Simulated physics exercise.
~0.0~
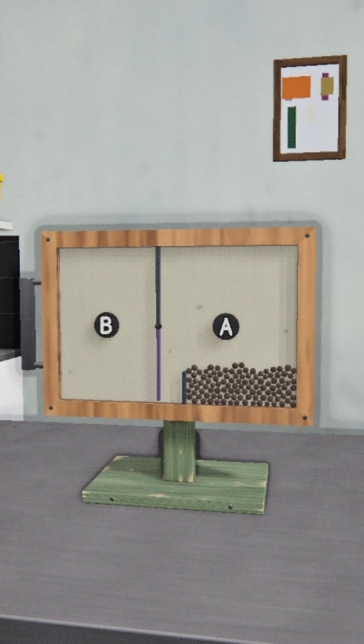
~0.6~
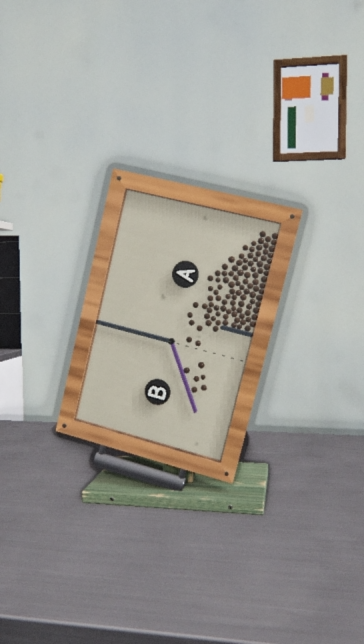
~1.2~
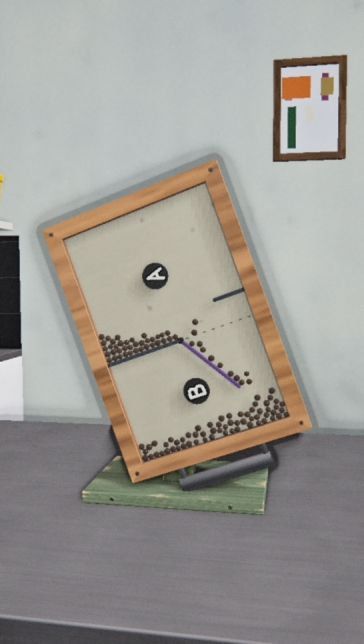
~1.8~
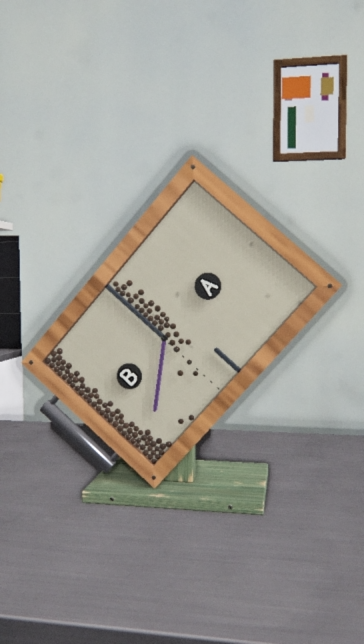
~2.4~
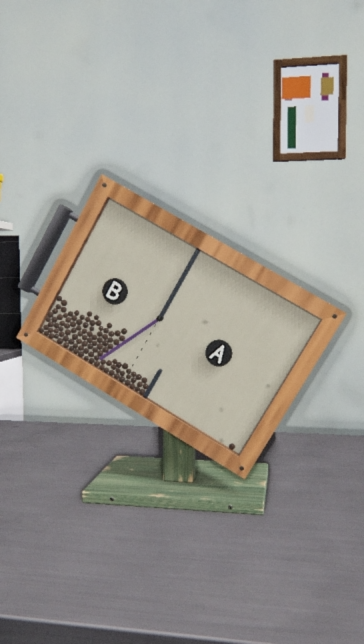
A wooden-framed display case on a green stand sits on a grey tabletop against a pale wall, seen from the front by a still camera, with a small framed picture at upper right. Side B is on the left and side A on the right, where dark beads lie heaped behind a short post. The case turns anticlockwise past upright, and beads spill past the swinging purple flap into B, some resting on the dark divider. It then swings back clockwise, more beads sliding through, and ends tilted down to the right, most beads piled in B and very few in A.
